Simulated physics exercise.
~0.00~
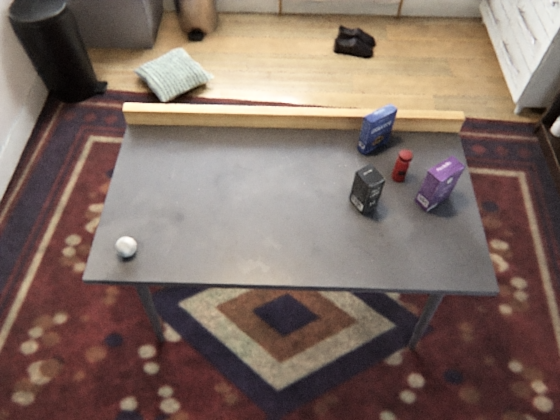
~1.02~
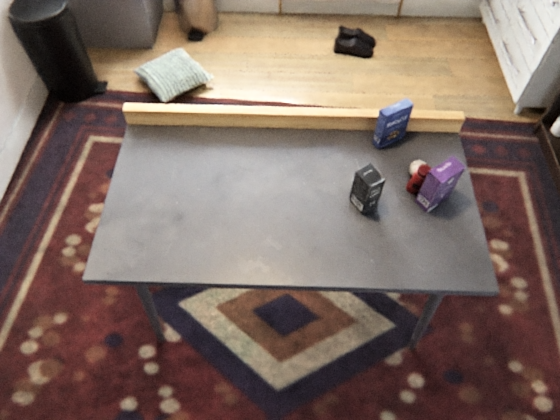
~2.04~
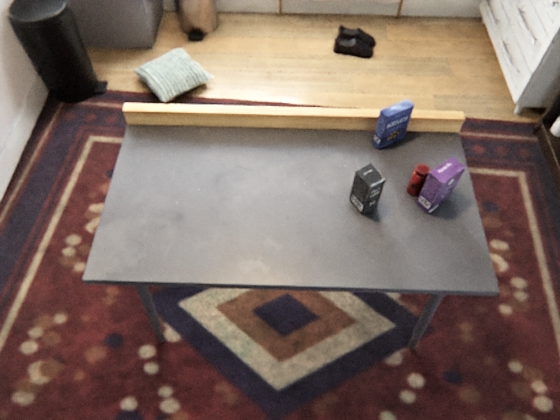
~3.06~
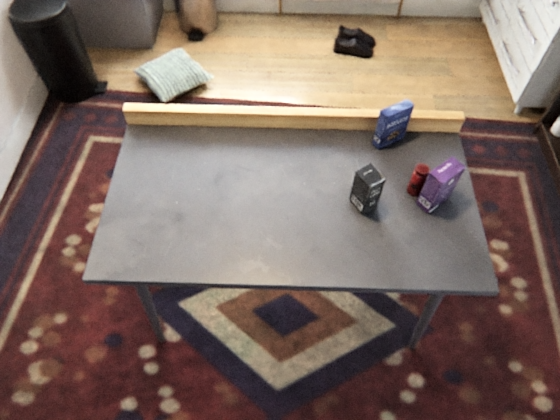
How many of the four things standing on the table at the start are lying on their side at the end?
None of them are lying down at the end. The red shaker, the black carton, the blue packet and the purple packet are all still standing.
A white ball starts near the left front corner of a grey table, seen from above in a room with a patterned rug. A blue packet, a red shaker, a black carton and a purple packet stand on the right side, with a wooden rail along the far edge. The ball travels right to the group, where the shaker shifts right and nearer, leaning beside the purple packet, and the blue packet shifts slightly right. Then the ball is no longer visible, and the shaker is upright again. The black carton and purple packet keep their places, and all four things end standing.
